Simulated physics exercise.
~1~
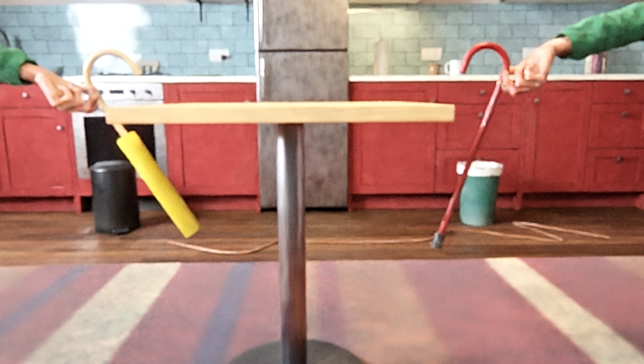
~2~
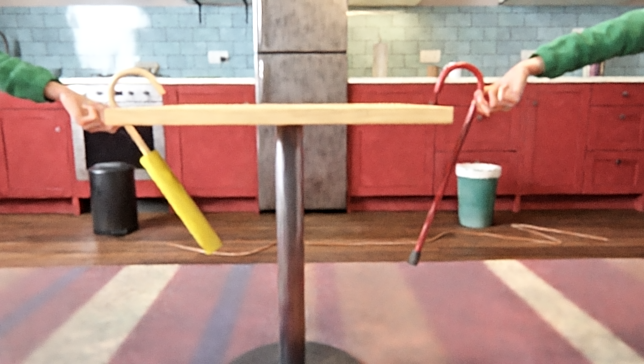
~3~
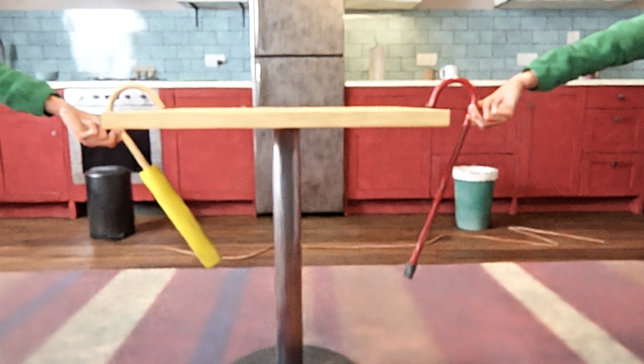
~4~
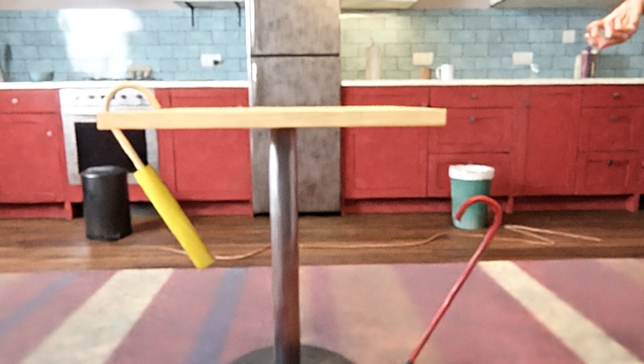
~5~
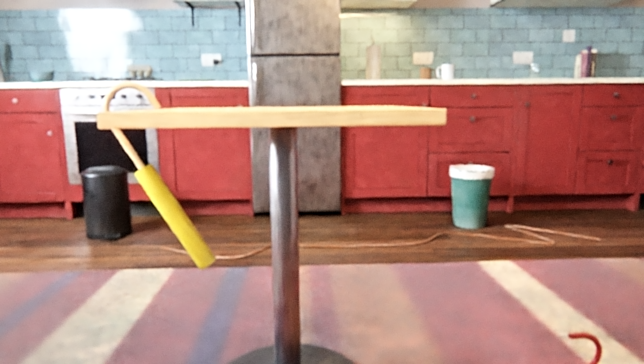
In a kitchen with red cabinets, two hands hooked a yellow umbrella and a red cane over opposite ends of a table and let go; the cane on the right slipped off and toppled to the floor, while the umbrella stayed hanging on the left.
